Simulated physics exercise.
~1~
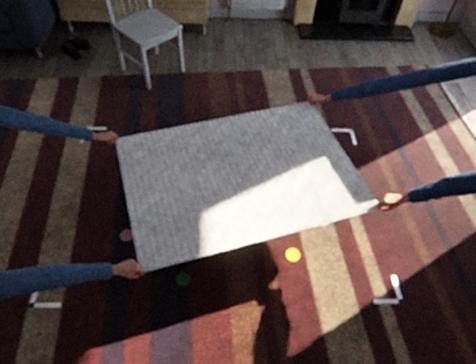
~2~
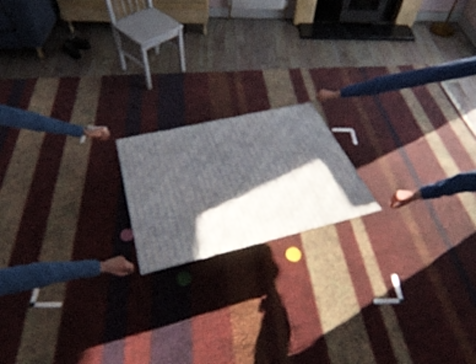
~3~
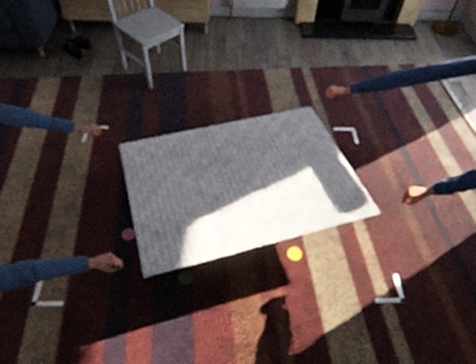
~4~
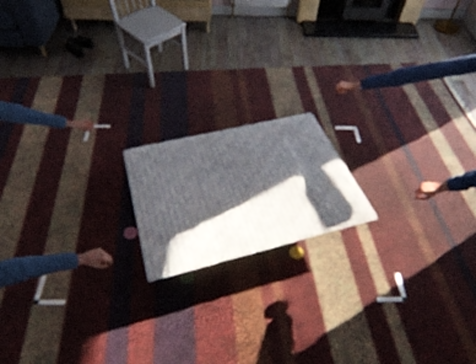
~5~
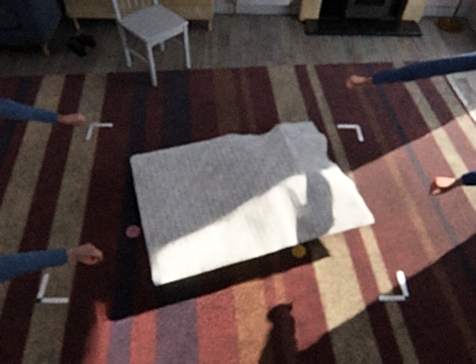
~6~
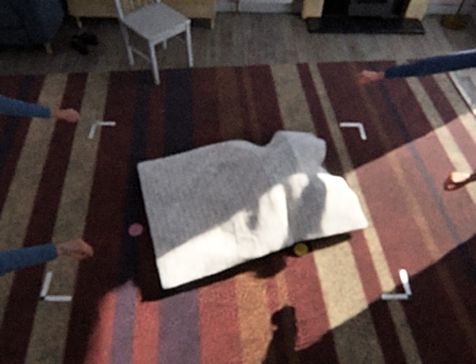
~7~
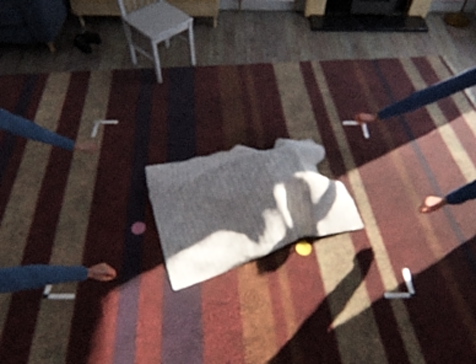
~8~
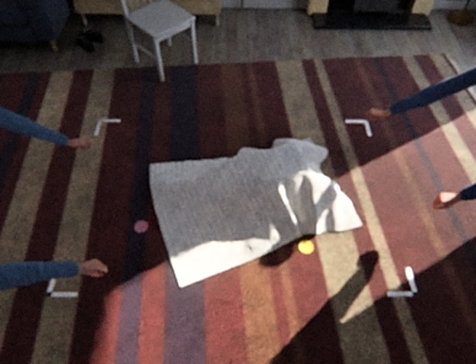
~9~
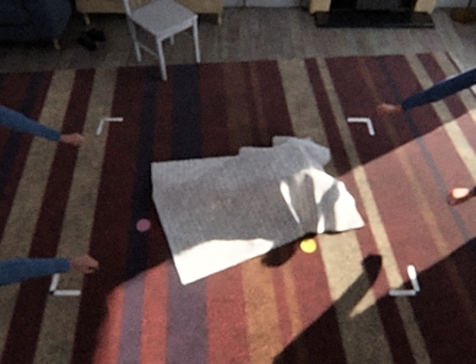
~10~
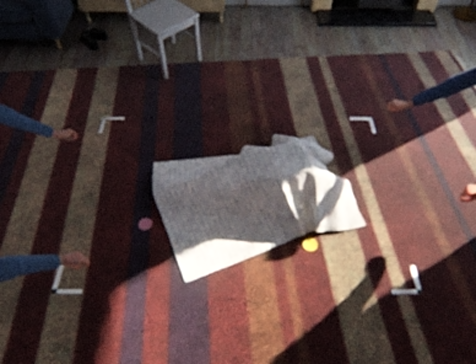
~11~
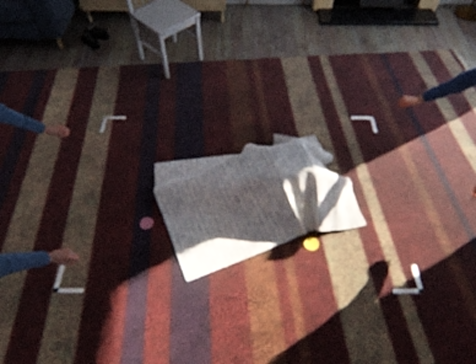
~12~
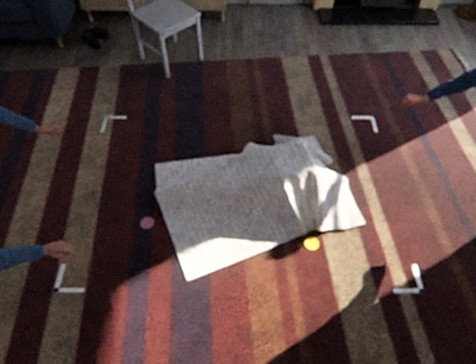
Four hands releasing a grey blanket above a striped rug, the cloth sinking and crumpling between pink and yellow discs left uncovered.
